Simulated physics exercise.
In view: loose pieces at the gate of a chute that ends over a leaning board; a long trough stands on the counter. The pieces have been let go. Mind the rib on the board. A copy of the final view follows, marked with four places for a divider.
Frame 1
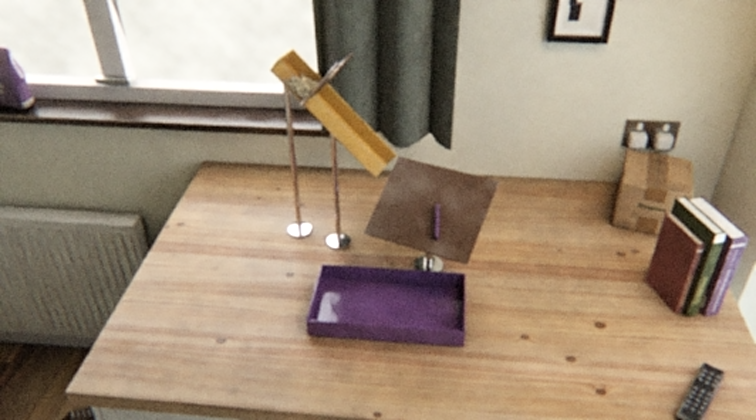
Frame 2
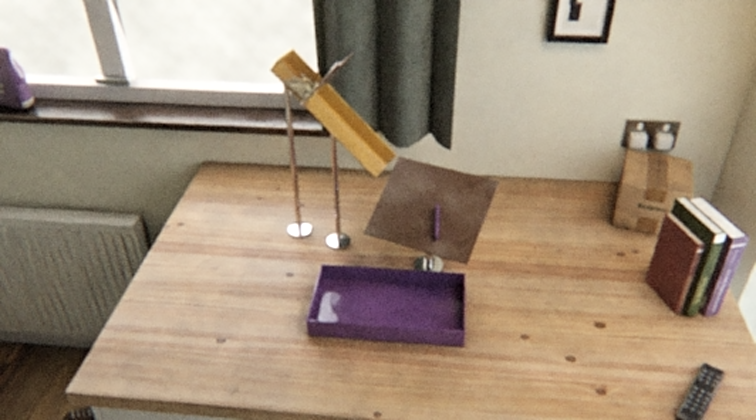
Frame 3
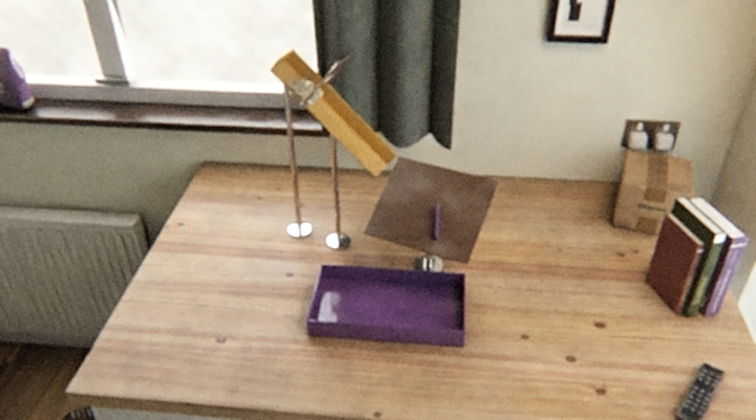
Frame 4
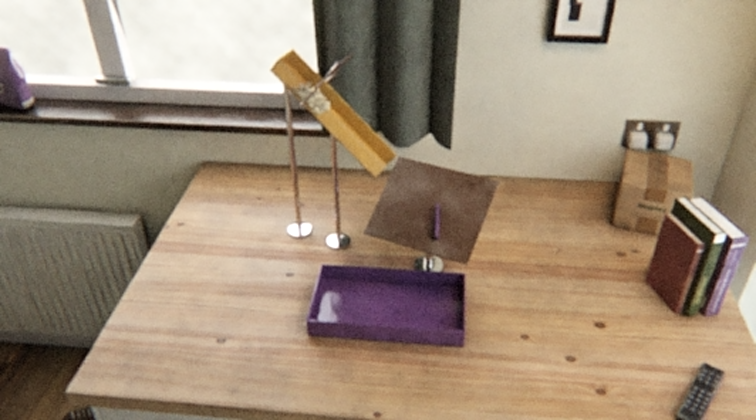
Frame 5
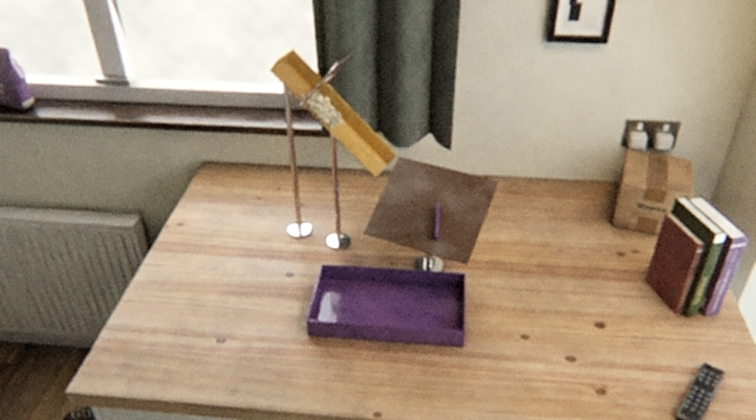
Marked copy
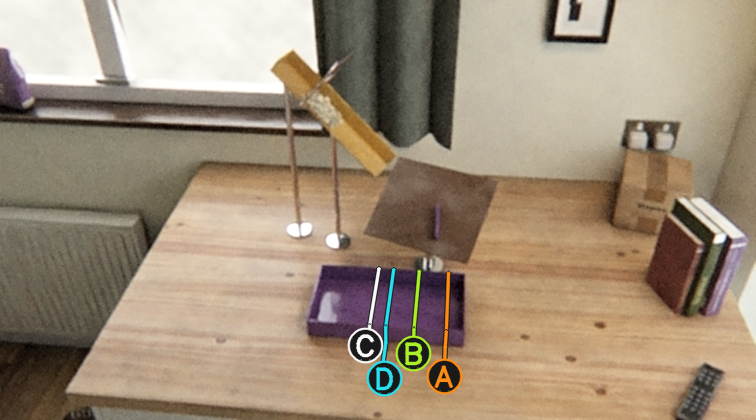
Small whitish pieces slide a short way down a yellow chute above a purple tray.
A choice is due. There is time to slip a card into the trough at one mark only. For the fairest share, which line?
I would pick line B.
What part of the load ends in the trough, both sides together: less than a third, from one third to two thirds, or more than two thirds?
More than two thirds.
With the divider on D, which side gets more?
More lands on the right.
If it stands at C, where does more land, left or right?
More lands on the right.
On the marked copy, line A crosses the front rim at (446, 330); line B crosses the front rim at (414, 328); line C crosses the front rim at (369, 325); line D crosses the front rim at (385, 326).
Choosing A, of what is caught, nearly all on the left of the divider, a stray few on the right.
Choosing B, of what is caught, about a third on the left of the divider, about two thirds on the right.
Choosing C, of what is caught, a stray few on the left of the divider, nearly all on the right.
Choosing D, of what is caught, a small part on the left of the divider, nearly all on the right.
